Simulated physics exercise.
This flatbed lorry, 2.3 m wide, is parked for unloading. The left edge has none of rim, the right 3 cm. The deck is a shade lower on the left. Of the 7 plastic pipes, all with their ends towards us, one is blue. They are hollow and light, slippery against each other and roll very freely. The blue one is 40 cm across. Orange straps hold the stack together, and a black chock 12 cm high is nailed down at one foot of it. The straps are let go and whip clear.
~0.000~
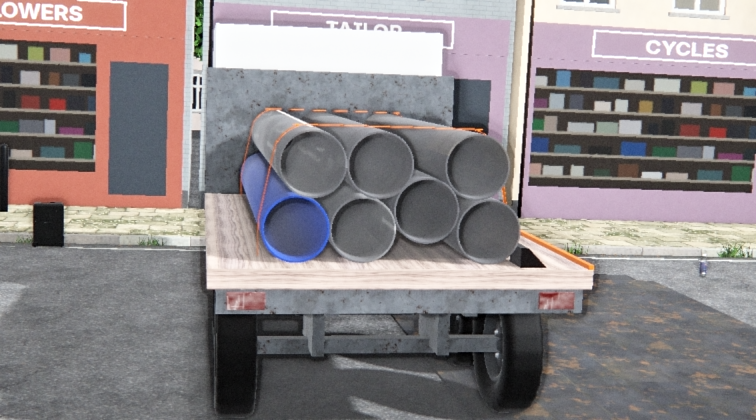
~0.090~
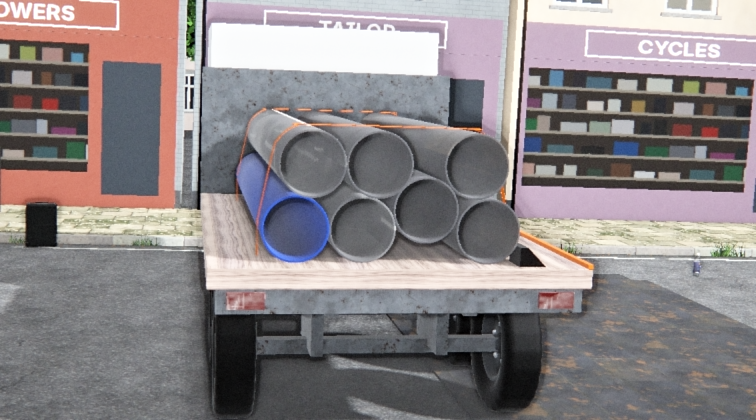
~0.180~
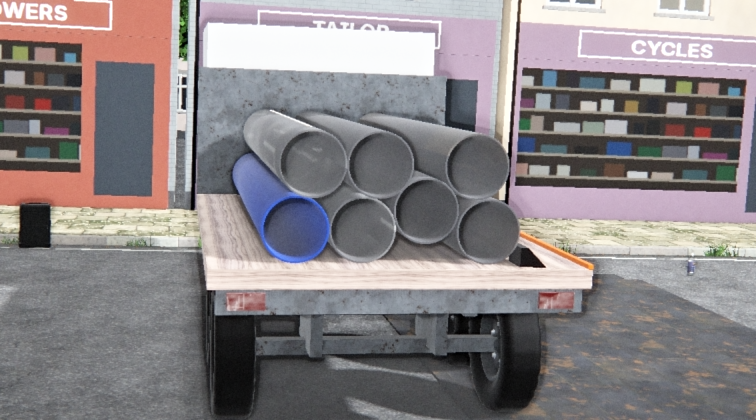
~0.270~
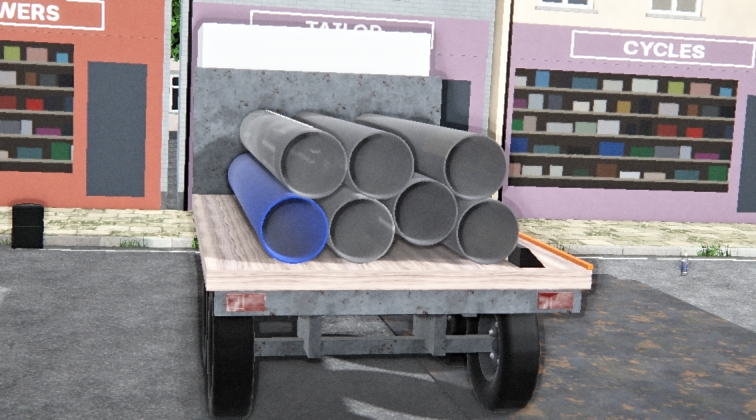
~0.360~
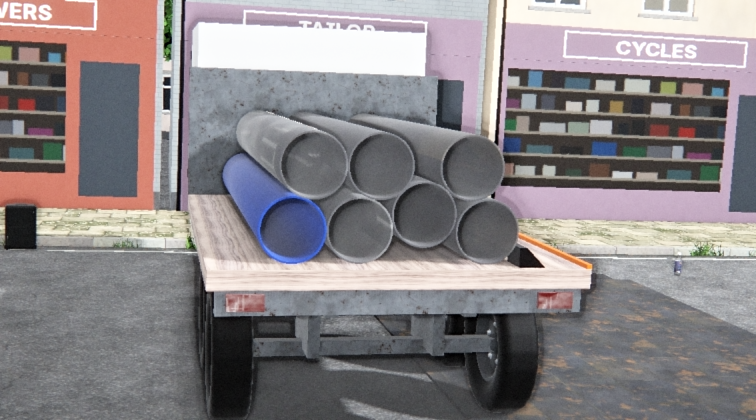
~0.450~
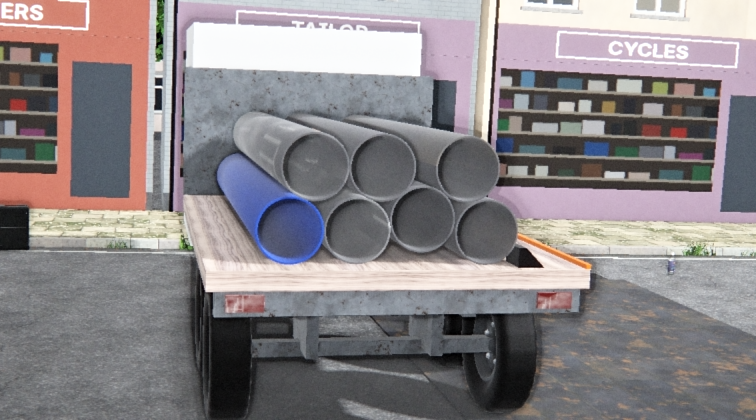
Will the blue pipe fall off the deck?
Blue falls off.
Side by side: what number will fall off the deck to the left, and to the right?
On the left 3, on the right 0.
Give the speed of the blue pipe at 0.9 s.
Roughly 0.2 m/s.
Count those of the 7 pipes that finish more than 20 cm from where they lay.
4 of them.
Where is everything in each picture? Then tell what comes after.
Blue at (296, 230); straps tight; chock at (524, 257); the deck is a shade lower on the left; 3 of the 7 lie on the deck itself, in the first picture.
Blue at (296, 230); straps on, in the second picture.
Blue at (296, 230); no straps, in the third picture.
Blue at (295, 231); straps gone, in the fourth picture.
Blue at (293, 231); straps gone, in the fifth picture.
Blue at (290, 231); no straps; chock at (521, 257), in the sixth picture.
After 0.9 s, blue is on the deck, 40 cm from the left edge, rolling left; 0 of 7 are off.
After 1.4 s, blue is on the deck, 30 cm from the left edge, rolling left; 0 of 7 are off.
After 2.0 s, blue is on the deck, 15 cm from the left edge, rolling left; 0 of 7 are off.
After 2.6 s, blue is dropping off the left side; 1 of 7 is off.
At rest (6.9 s), blue is down on the left; 3 of 7 are off.
